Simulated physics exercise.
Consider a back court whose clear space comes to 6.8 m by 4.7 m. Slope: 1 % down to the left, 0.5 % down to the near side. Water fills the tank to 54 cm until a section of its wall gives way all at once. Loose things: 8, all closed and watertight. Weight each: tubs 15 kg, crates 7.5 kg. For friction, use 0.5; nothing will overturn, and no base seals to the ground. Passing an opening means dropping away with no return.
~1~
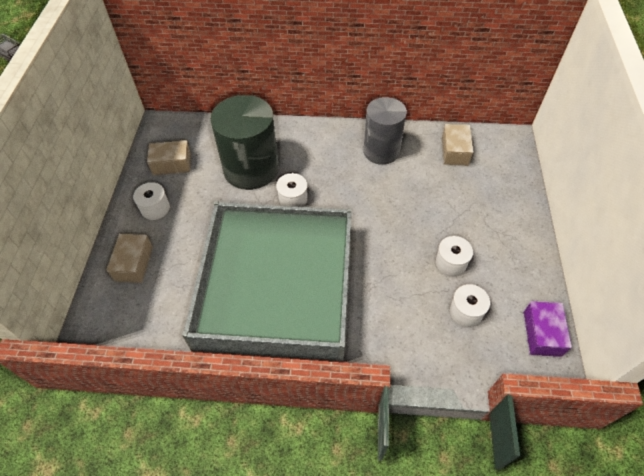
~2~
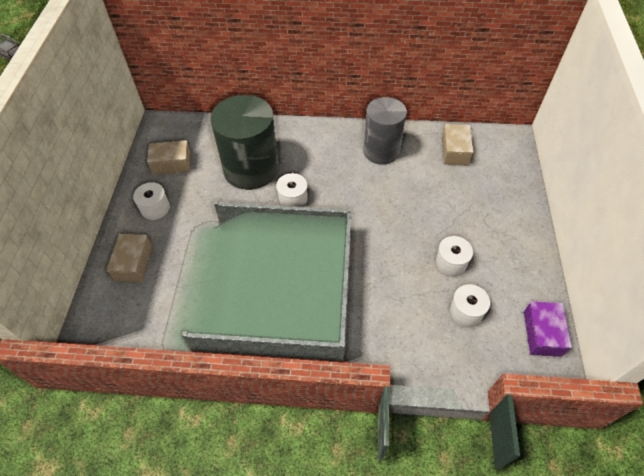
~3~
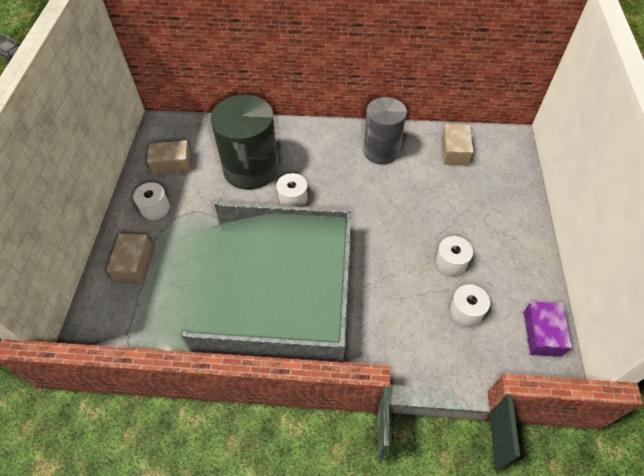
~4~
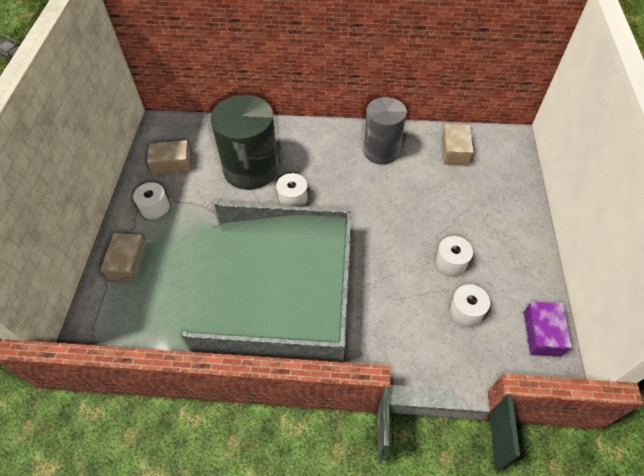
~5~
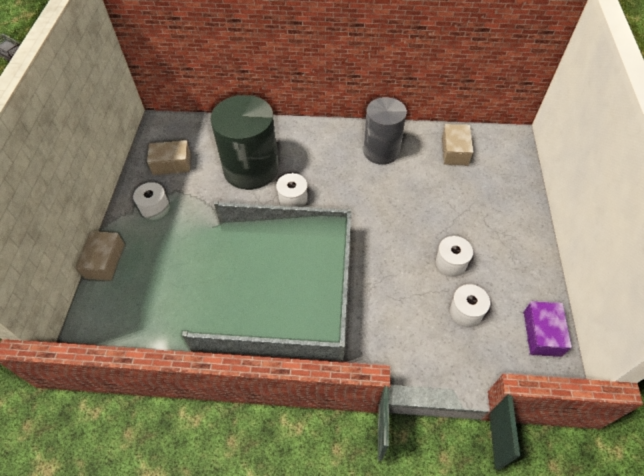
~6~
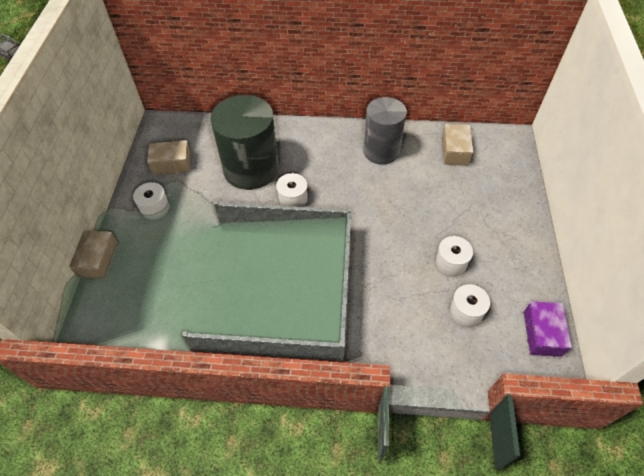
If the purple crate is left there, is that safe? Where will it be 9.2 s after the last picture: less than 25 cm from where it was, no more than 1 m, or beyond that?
Displacement: Moderate.
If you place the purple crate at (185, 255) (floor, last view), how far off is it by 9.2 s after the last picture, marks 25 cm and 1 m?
By that time it is swept a long way.
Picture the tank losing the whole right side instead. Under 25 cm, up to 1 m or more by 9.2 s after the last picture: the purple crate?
Afterwards the purple crate is carried a long way.
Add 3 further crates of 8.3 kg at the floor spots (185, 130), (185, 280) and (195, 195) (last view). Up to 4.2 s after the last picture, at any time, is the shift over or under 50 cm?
So that's beyond the threshold, beyond the threshold and beyond the threshold, in that sequence.
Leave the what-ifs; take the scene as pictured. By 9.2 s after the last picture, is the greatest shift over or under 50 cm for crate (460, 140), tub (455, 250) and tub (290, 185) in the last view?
Well, going one by one, it's too far, not that far and not that far.
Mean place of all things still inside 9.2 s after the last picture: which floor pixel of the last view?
Around (356, 211).
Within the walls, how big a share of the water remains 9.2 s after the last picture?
Around 98 % of the water.
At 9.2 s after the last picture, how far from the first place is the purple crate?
Measured offset: Near 40 cm.
Then, 1.2 s after the last picture the purple crate is near (551, 324), 0.0 m from its start, aground; 0 of 8 are out; 2 afloat.
Then, 3.8 s after the last picture the purple crate is near (551, 324), 0.0 m from its start, aground; 0 of 8 are out; 2 afloat.
Then, 6.2 s after the last picture the purple crate is near (551, 324), 0.0 m from its start, aground; 0 of 8 are out; 2 afloat.
Then, 9.2 s after the last picture the purple crate is near (545, 353), 0.4 m from its start, afloat; 0 of 8 are out; 3 afloat.
